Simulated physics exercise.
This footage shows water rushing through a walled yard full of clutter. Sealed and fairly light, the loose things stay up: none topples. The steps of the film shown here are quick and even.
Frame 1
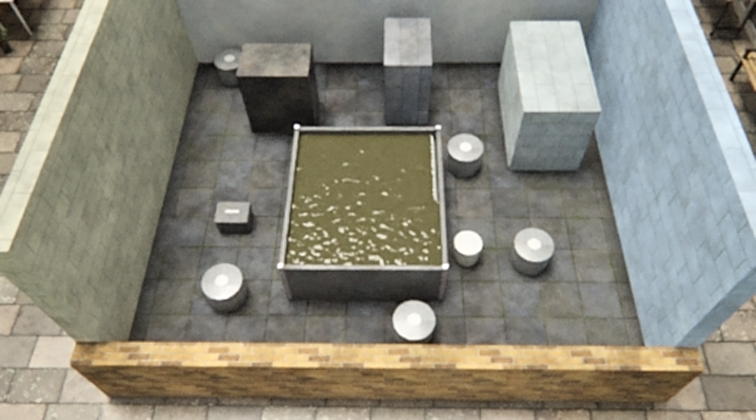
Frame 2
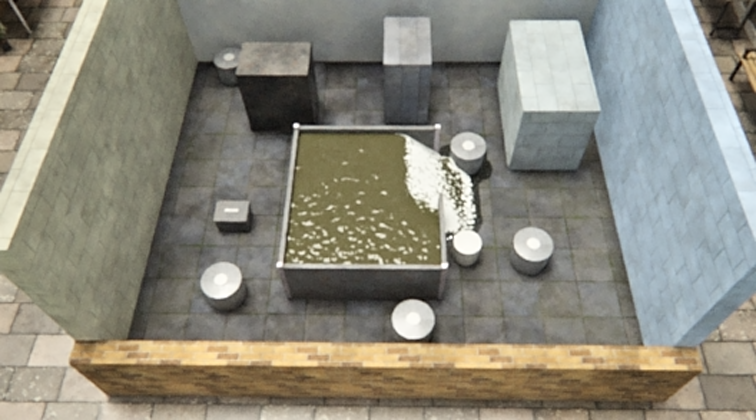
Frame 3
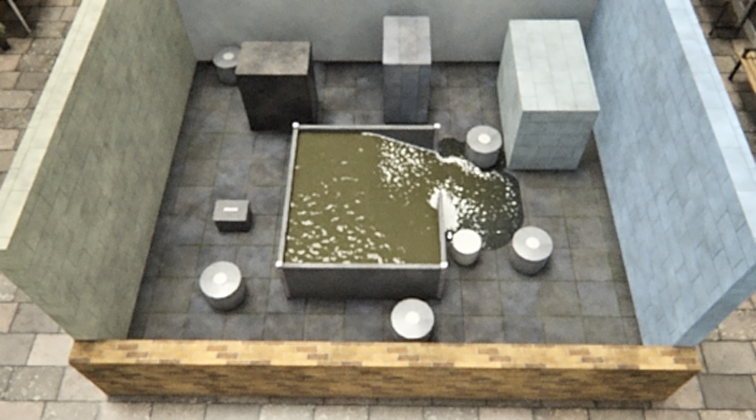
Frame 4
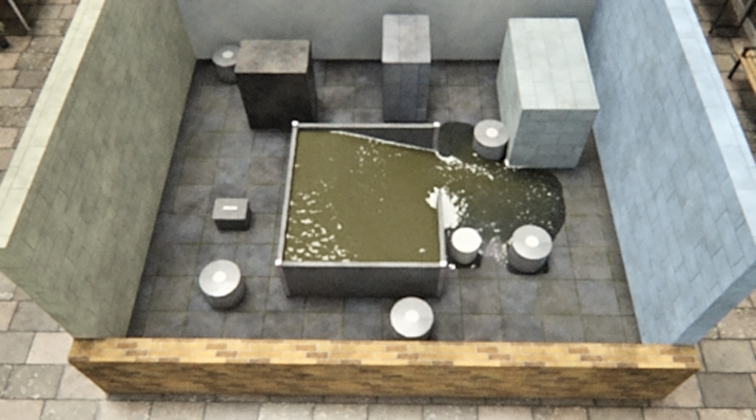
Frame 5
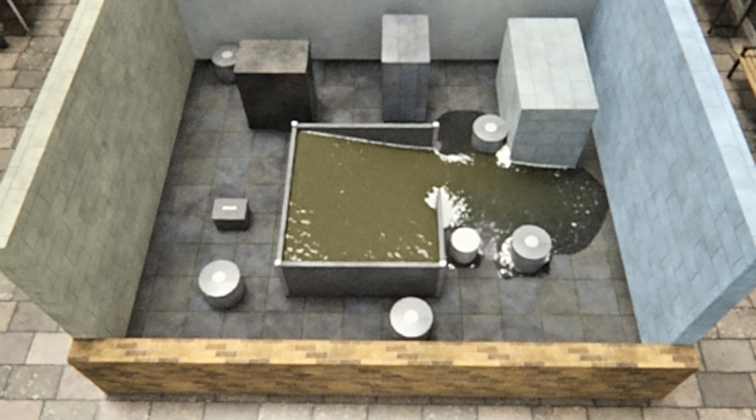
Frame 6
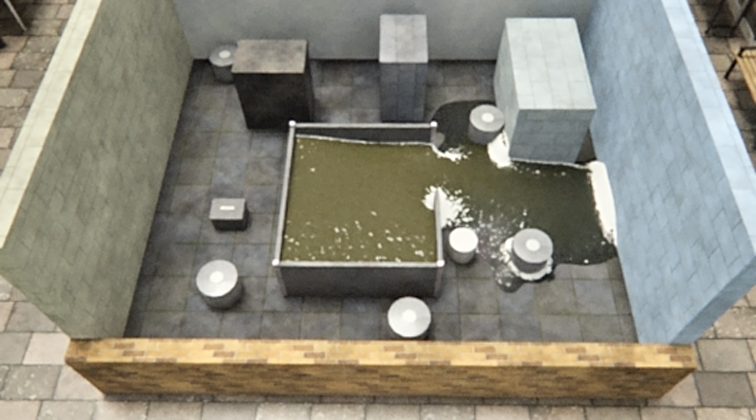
Murky water bursts through the right side of a square tank in a walled yard, foaming around the nearby tubs. It spreads across the dark floor, nudging one tub a short way toward the back, then reaches the blue wall on the right as the tank's level lowers.
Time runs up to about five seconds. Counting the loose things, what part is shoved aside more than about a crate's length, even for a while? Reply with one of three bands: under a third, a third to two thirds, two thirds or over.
Two thirds or over.
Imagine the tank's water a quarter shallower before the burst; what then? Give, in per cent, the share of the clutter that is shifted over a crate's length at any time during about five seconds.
I make it 50 per cent.
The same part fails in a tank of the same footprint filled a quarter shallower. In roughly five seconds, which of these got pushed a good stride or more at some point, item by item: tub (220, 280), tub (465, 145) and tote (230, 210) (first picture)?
Note, listed order: Didn't cover it / covered it / didn't cover it.
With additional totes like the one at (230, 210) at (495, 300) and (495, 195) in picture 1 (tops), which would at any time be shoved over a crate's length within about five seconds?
In order: Shoved clear, then shoved clear.
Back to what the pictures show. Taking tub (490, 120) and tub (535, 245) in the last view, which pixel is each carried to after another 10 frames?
At about (436, 46) and (539, 294).
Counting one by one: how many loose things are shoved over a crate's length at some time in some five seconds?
The total is 7.
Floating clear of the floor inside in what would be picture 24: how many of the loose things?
That makes 4.
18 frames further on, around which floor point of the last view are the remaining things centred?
Near (322, 184).
A moment on, 1 of 8 are well off their spots; 0 afloat.
Next, 2 of 8 are well off their spots; 1 afloat.
Later, 3 of 8 are well off their spots; 4 afloat.
In the end, 6 of 8 are well off their spots, and 7 have been at some point; 6 afloat.
